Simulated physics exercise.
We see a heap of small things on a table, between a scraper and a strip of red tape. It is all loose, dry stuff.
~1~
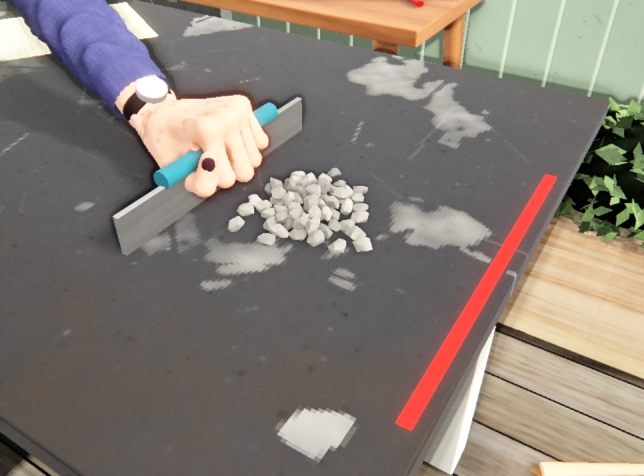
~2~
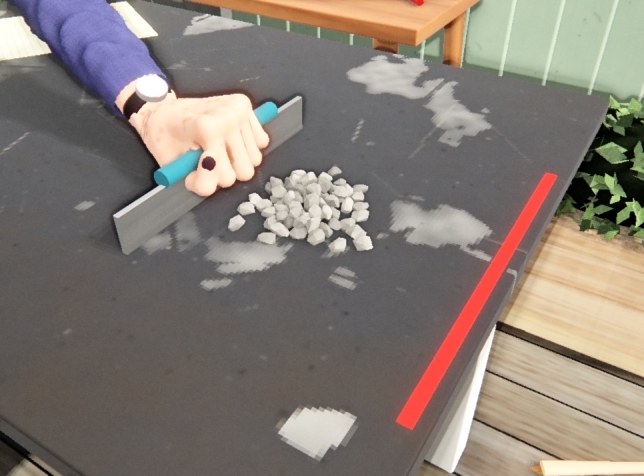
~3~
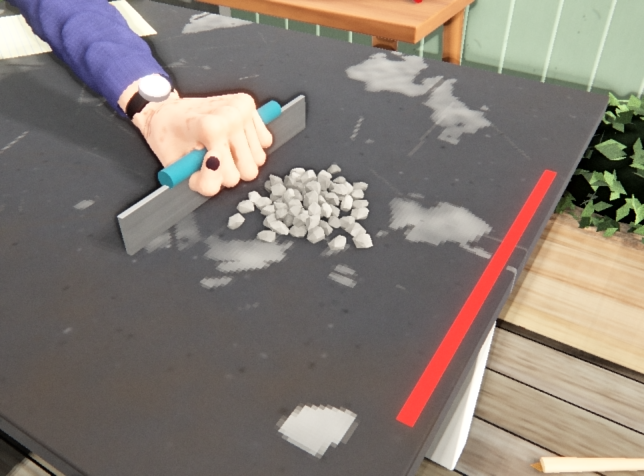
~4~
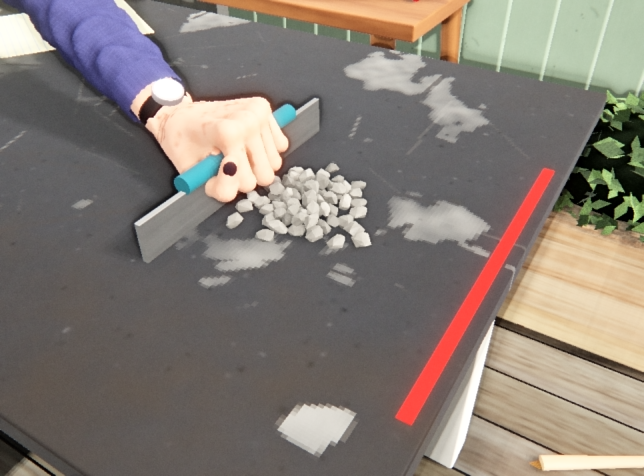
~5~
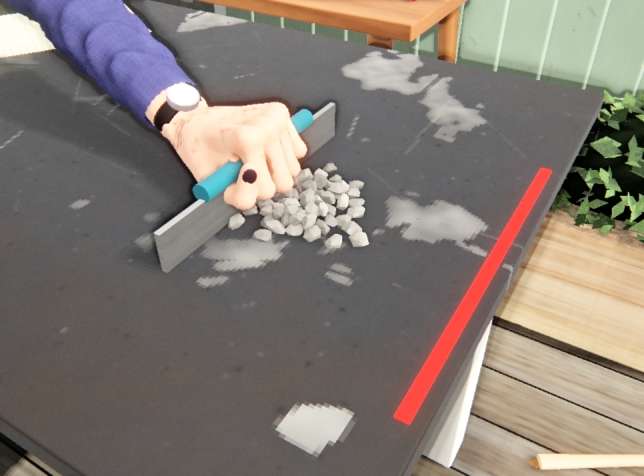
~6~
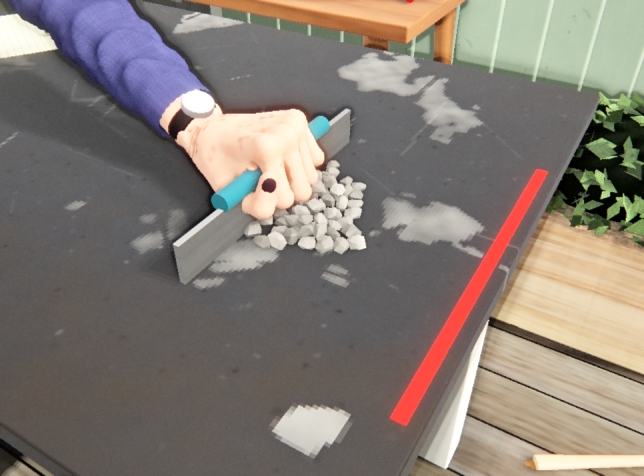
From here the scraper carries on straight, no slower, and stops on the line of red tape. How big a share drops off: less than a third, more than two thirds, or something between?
The part that falls is over two thirds.
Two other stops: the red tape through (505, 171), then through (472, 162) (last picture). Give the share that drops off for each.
About 50 and 0 per cent.
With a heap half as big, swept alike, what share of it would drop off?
Some 100 per cent.
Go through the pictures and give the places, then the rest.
The first frame shows scraper near (137, 223), at rest; red tape near (546, 185), right by the edge; edge at (511, 285); the heap near (308, 206), bits of gravel.
The second frame shows scraper near (137, 222), at rest.
The third frame shows scraper near (141, 223); the heap near (308, 203).
The fourth frame shows scraper near (158, 230).
The fifth frame shows scraper near (177, 239); the heap near (304, 202), a little pushed along.
The sixth frame shows scraper near (195, 250); red tape near (538, 179); edge at (503, 280); the heap near (312, 208), the bulk pushed along.
Shortly afterwards, scraper still moving, near (383, 200); heap all on the table, its front near (458, 270).
Next, scraper stopped at the red tape; heap the bulk over the edge.
Some moments later, scraper stopped at the red tape; heap the whole lot over the edge.
In the end, scraper stopped at the red tape; heap the whole lot over the edge.
